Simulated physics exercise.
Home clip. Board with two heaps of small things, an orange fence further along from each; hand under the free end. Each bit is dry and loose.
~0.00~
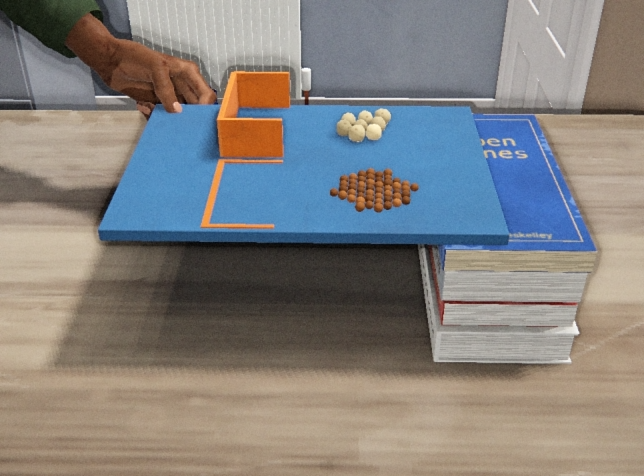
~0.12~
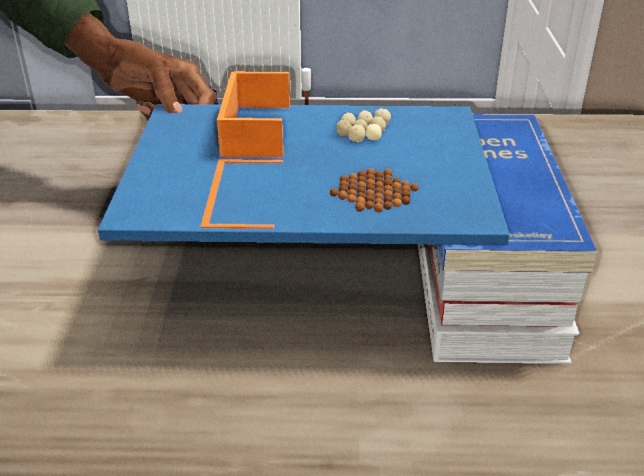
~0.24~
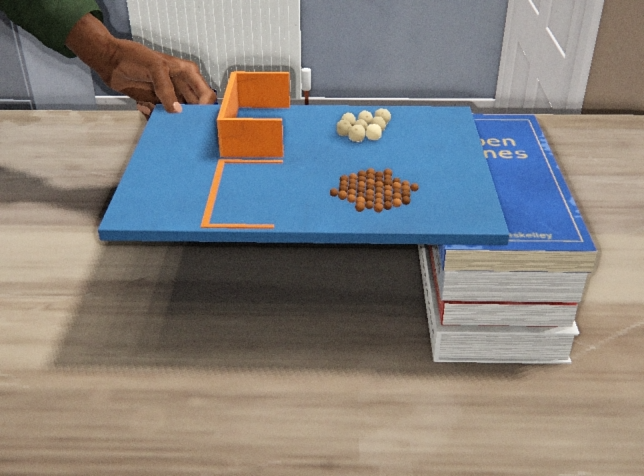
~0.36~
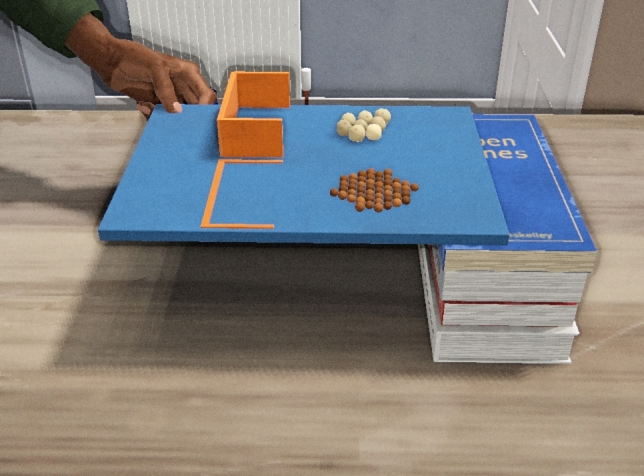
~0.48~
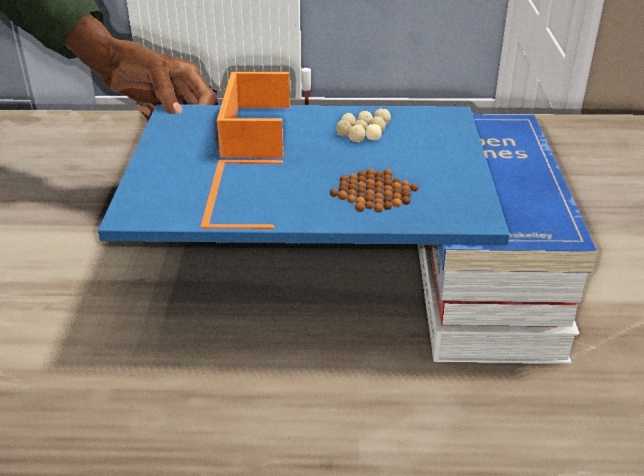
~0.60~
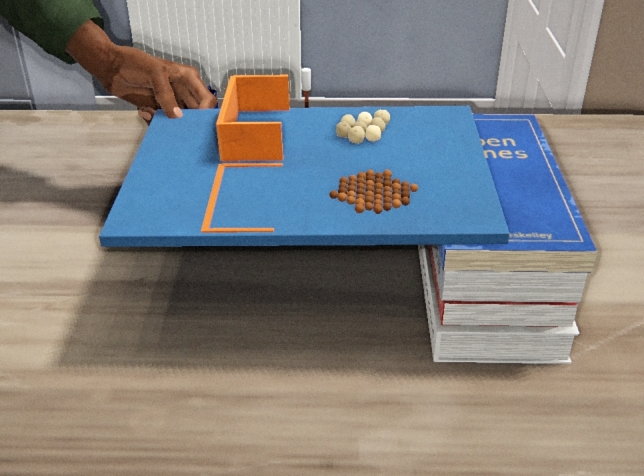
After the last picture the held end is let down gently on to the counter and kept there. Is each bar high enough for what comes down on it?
Once everything settles, the near portion goes past its bar and the far portion is caught by its bar.
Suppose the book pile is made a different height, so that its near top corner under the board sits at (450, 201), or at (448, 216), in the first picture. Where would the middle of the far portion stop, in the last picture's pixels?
First near (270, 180), then near (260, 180).
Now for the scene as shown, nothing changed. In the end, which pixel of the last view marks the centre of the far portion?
Roughly (254, 190).
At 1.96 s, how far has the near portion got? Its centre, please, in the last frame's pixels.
I'd say its middle is near (35, 304).
After 1.01 s, board sloping at 12°; near portion where it was; far portion where it was.
After 1.44 s, board sloping at 23°; near portion a stray few past its bar; far portion has reached its bar.
After 1.96 s, board resting at 25°; near portion all past its bar; far portion has reached its bar.
At rest (2.6 s), board resting at 25°; near portion all past its bar; far portion gathered behind its bar.
